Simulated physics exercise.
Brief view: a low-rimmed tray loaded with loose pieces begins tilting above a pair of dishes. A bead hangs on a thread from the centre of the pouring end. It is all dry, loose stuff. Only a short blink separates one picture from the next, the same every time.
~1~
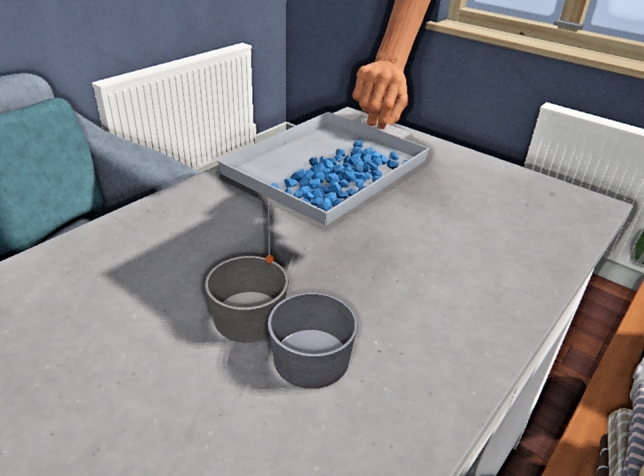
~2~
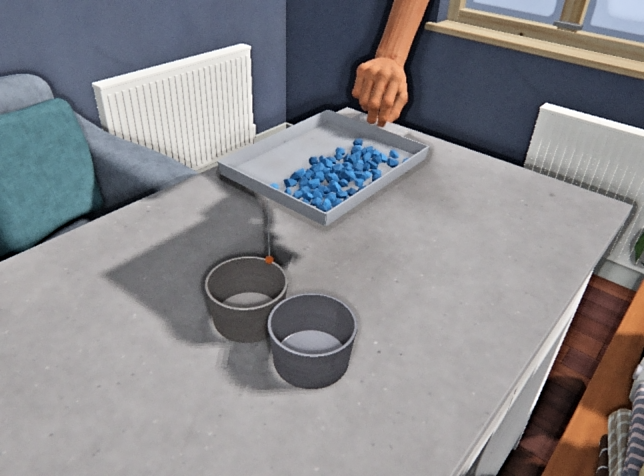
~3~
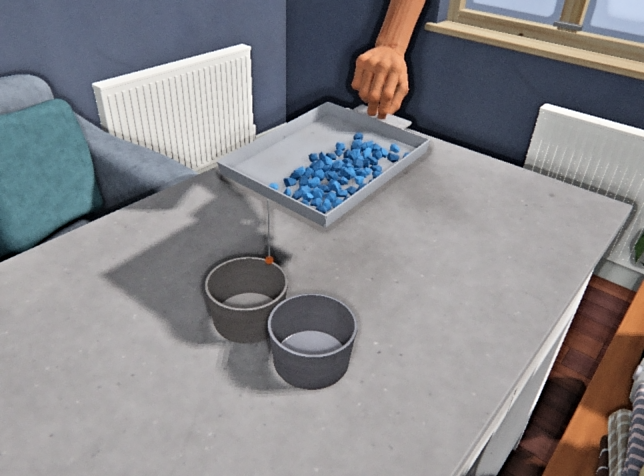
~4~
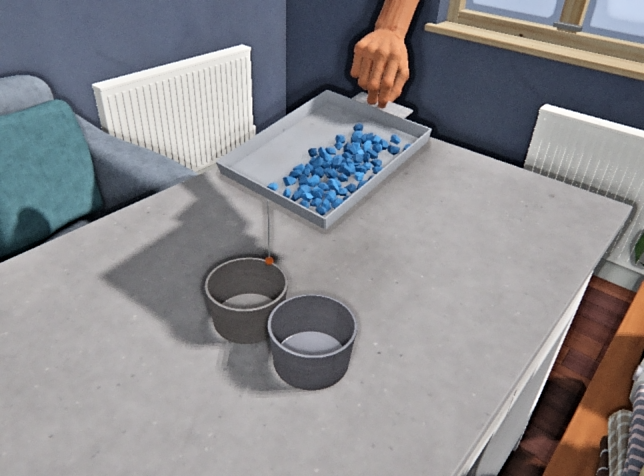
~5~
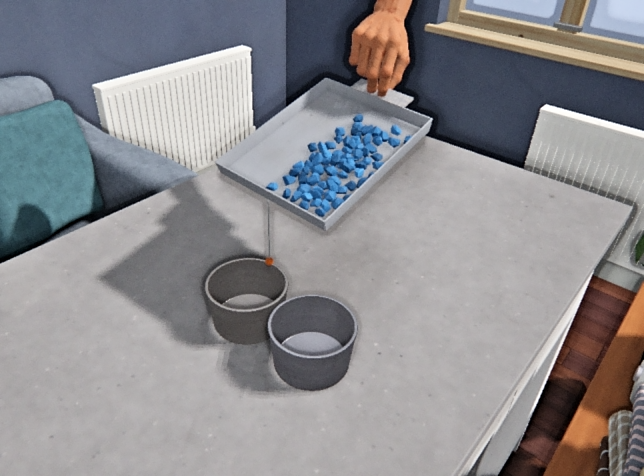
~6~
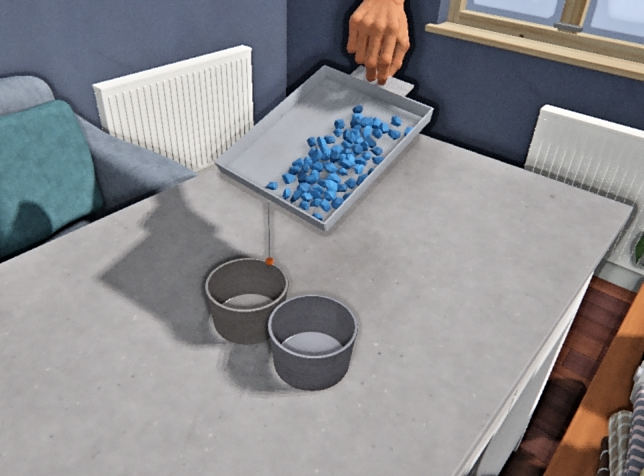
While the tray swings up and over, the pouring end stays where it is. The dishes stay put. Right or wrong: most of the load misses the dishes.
Wrong, the dishes get over half.
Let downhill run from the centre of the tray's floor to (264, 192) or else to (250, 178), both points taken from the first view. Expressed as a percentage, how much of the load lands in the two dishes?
The first try gives close to 60 percent; the next gives 20 percent.
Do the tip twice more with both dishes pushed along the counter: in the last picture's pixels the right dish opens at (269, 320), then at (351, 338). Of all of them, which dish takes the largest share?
Well, first the dish at right, then the dish at left.
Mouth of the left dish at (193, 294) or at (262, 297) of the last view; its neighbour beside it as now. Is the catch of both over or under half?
At place one not up to half; at place two in excess of half.
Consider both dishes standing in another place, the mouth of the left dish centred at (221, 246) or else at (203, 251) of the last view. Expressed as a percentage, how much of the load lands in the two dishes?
The first try gives 40 per cent, the second 50 per cent.
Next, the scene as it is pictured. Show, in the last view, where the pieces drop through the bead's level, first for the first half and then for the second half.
First close to (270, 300), next close to (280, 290).
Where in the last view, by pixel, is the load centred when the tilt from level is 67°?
Around (307, 182).
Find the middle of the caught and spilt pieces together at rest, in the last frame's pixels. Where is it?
Near pixel (284, 344).
Soon, tray tipped steeply; nearly all on the tray; a stray few in the right dish; a small part in the air.
A while on, tray tipped past a quarter turn; about a quarter on the tray; about a third in the right dish; about a quarter in the left dish; a small part outside both; a small part in the air.
Towards the end, tray tipped past a quarter turn; about half in the right dish; about a third in the left dish; about a quarter outside both.
Finally, tray tipped past a quarter turn; about half in the right dish; about a third in the left dish; about a quarter outside both.
